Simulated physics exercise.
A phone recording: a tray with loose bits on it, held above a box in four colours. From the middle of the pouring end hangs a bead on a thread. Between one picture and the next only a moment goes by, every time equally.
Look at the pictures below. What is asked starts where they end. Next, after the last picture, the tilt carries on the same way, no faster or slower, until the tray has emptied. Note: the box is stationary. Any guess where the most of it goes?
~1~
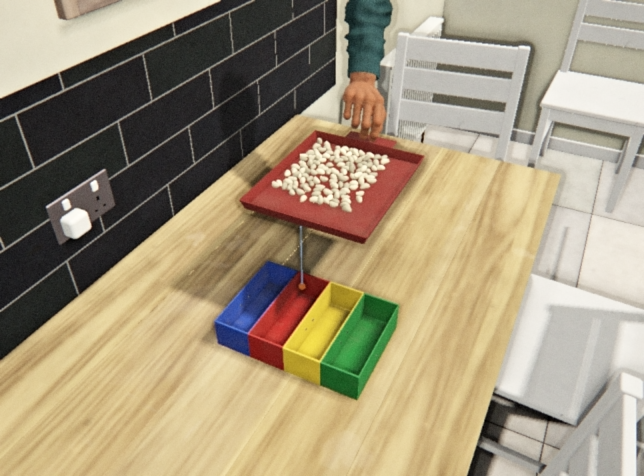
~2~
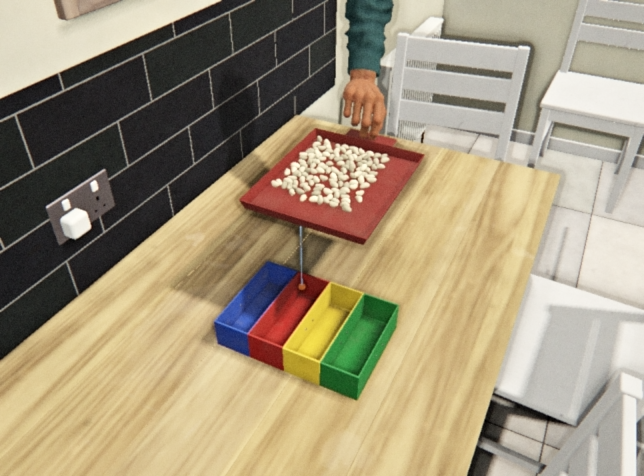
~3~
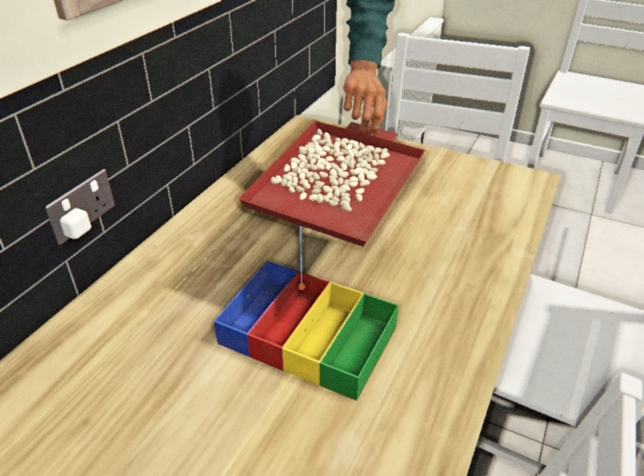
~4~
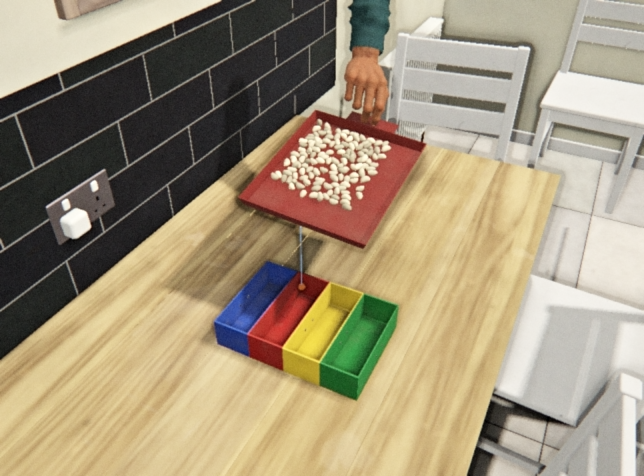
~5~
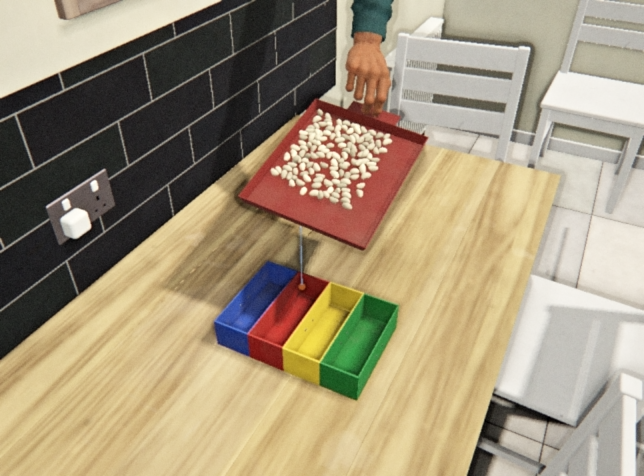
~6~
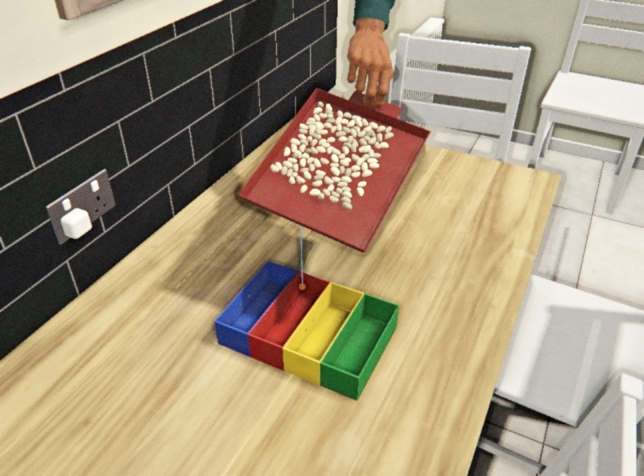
I'd say the green cell.
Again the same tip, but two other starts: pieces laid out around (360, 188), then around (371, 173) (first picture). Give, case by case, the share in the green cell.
Try 1: 50 %; try 2: 60 %.
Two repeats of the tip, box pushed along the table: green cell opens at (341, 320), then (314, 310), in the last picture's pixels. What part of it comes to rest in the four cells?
Some 70 percent, followed by some 10 percent.
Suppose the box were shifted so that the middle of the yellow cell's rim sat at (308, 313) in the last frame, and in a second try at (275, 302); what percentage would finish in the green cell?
It would be roughly 70 per cent, followed by roughly 10 per cent.
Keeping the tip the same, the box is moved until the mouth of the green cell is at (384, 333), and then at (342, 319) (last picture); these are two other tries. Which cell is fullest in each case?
The cell in yellow, then the green one.
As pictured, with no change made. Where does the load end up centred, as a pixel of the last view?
The centre comes to rest close to (349, 346).
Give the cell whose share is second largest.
Runner-up: The cell in yellow.
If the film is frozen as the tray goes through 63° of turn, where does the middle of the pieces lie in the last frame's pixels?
Somewhere around pixel (346, 235) in the last picture.
Soon after the last picture, tray tipped steeply; most on the tray; a stray few in the green cell; a small part falling or outside the box.
A little later, tray tipped right over; a small part on the tray; about a third in the green cell; about a quarter in the yellow cell; a stray few in the red cell; about a quarter falling or outside the box.
Later still, tray tipped past a quarter turn; about half in the green cell; about a third in the yellow cell; a stray few in the red cell; a small part falling or outside the box.
At rest, tray tipped past a quarter turn; about half in the green cell; about a third in the yellow cell; a stray few in the red cell; none in the blue cell; a small part outside the box.
